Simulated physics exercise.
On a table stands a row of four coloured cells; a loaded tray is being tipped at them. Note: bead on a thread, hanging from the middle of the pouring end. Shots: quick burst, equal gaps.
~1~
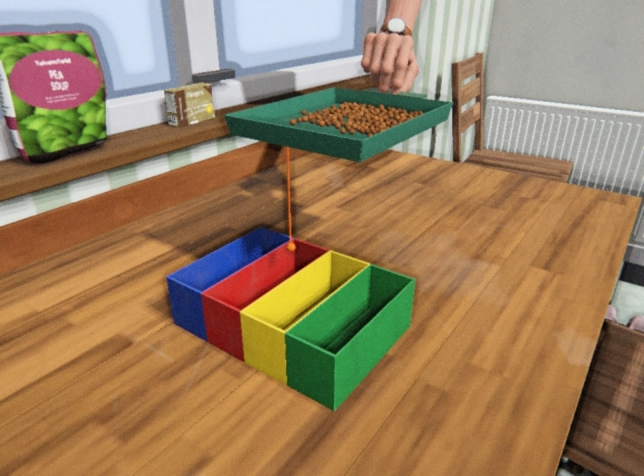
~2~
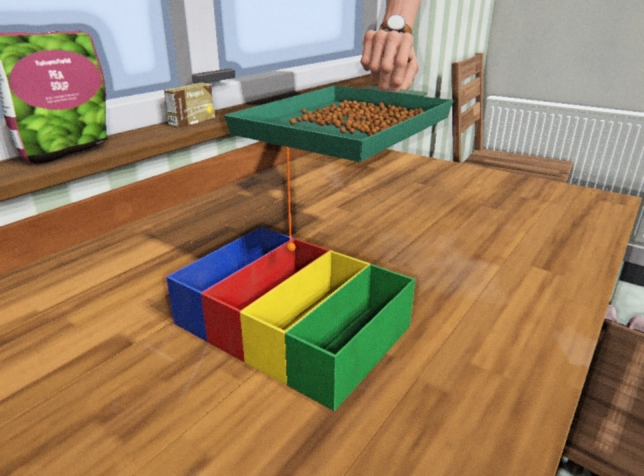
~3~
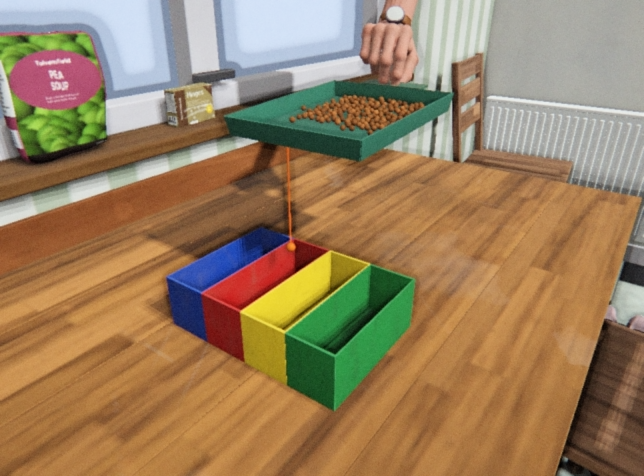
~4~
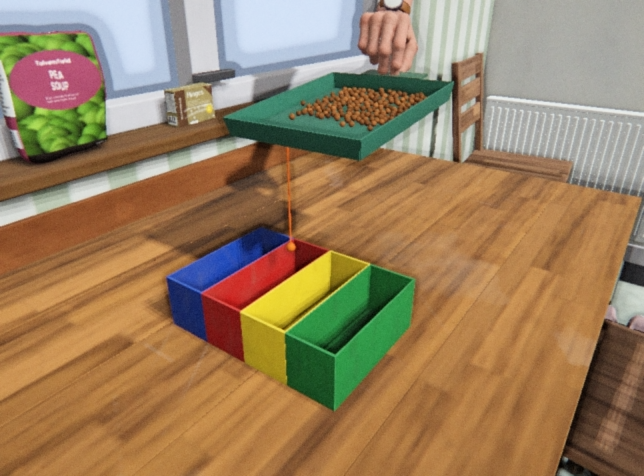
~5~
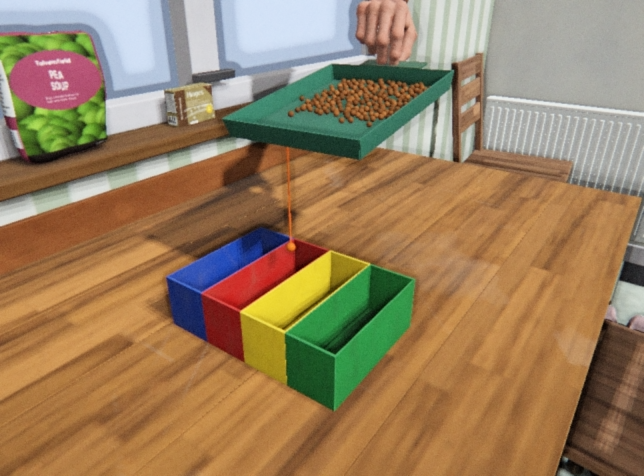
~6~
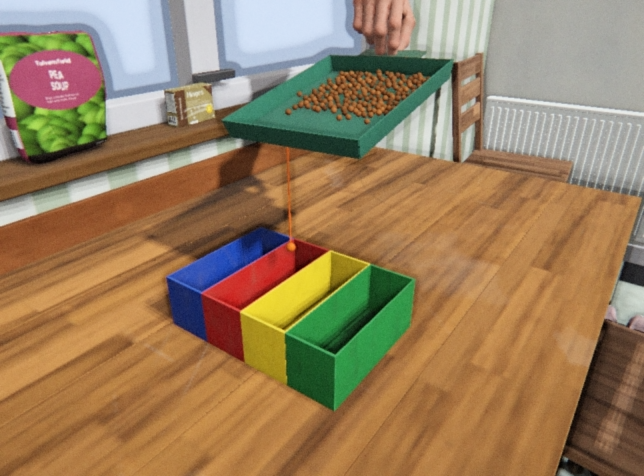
The video shows a hand above a green tray of small brown balls, raising its far side slightly so it tilts a little toward the left, while a hanging orange bead and blue, red, yellow and green boxes remain still.
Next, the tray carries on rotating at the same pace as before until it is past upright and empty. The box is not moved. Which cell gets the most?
The blue cell gets the most.
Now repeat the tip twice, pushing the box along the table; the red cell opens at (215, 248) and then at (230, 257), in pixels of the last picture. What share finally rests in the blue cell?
First position: Some 0 %; second position: Some 10 %.
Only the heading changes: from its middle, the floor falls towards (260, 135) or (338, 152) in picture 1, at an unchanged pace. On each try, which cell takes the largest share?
The first try: Blue. The second: That green cell.
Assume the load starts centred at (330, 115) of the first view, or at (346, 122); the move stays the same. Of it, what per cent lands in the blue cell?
First case: Close to 50 %; second case: Close to 40 %.
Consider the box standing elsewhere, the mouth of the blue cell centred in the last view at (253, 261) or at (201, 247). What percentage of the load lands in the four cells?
First try: Around 60 percent; second try: Around 100 percent.
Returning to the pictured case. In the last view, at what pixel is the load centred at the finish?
Around (224, 316).
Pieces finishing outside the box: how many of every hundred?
About 10 per cent.
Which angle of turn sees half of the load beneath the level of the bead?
Roughly 105 degrees of tilt.
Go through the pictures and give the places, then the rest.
The first frame shows corners of the pouring end near (229, 115) and (361, 139), level; middle of the load near (367, 118), cereal balls; bead on its thread near (291, 247); blue cell near (187, 304); red cell near (223, 323); yellow cell near (264, 343); green cell near (310, 366).
The second frame shows corners of the pouring end near (229, 115) and (361, 139), level; middle of the load near (367, 116).
The third frame shows corners of the pouring end near (228, 116) and (360, 139), tipped barely, lowest at the left corner; middle of the load near (367, 112).
The fourth frame shows corners of the pouring end near (228, 117) and (359, 138), tipped a little, lowest at the left corner; middle of the load near (367, 105).
The fifth frame shows corners of the pouring end near (227, 118) and (358, 138), tipped a little, lowest at the left corner; middle of the load near (366, 98).
The sixth frame shows corners of the pouring end near (226, 119) and (357, 137), tipped a little, lowest at the left corner; middle of the load near (364, 92); blue cell near (187, 304); red cell near (223, 323); yellow cell near (264, 343); green cell near (310, 366).
Shortly afterwards, tray tipped steeply; all but a few on the tray; only a few in the red cell; only a few falling or outside the box.
Next, tray tipped past a quarter turn; near half on the tray; a little in the blue cell; a little in the red cell; near a third falling or outside the box.
Some moments later, tray tipped past a quarter turn; near half in the blue cell; near a third in the red cell; a little in the yellow cell; a little falling or outside the box.
In the end, tray tipped past a quarter turn; near half in the blue cell; near a third in the red cell; a little in the yellow cell; none at all in the green cell; a little outside the box.
